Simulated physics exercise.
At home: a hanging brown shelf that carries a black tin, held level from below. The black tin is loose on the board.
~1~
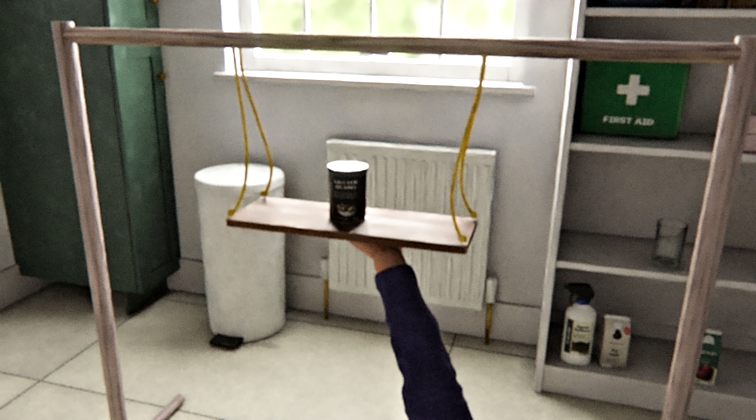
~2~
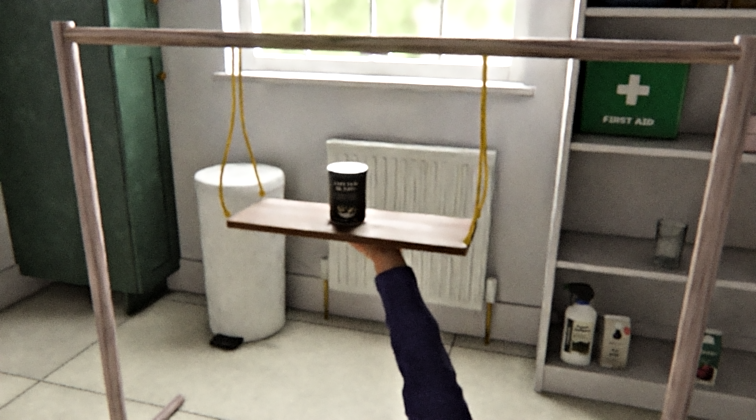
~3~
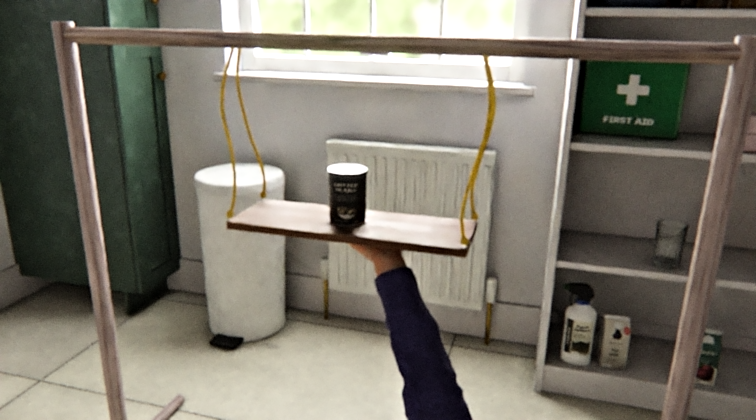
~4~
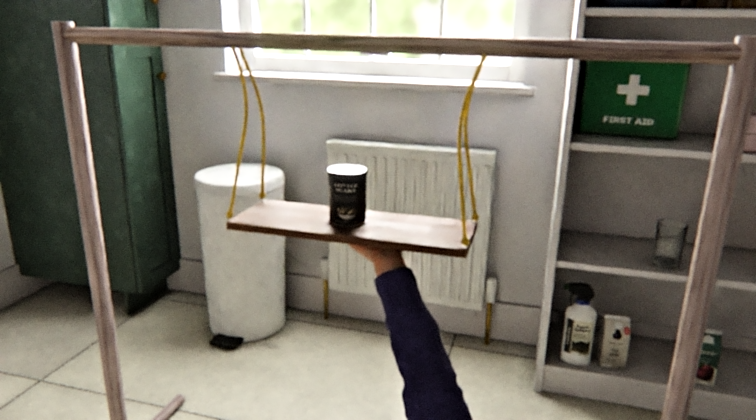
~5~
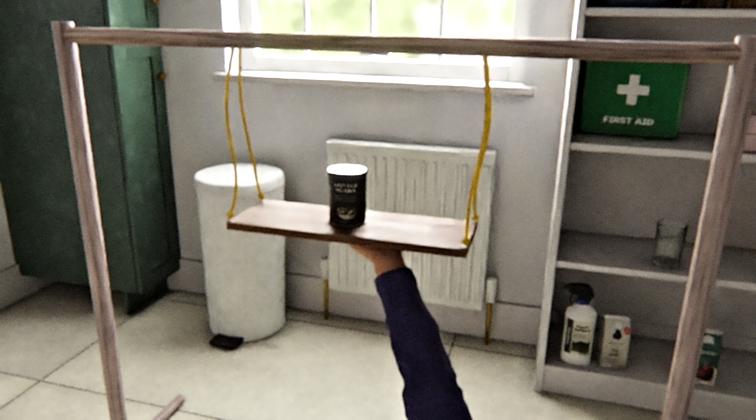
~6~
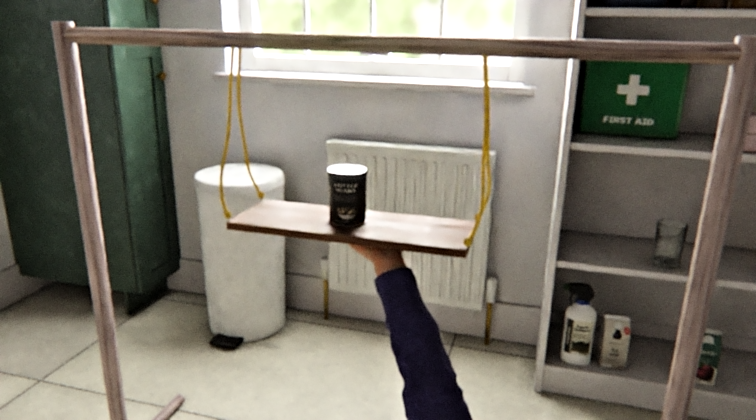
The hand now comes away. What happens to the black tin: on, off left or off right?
The black tin stays on the board.
Then, 0.44 s past the final frame, board level; tin on the board near (348, 198).
When it is over, board level; tin on the board near (348, 199). The black tin remains aboard.
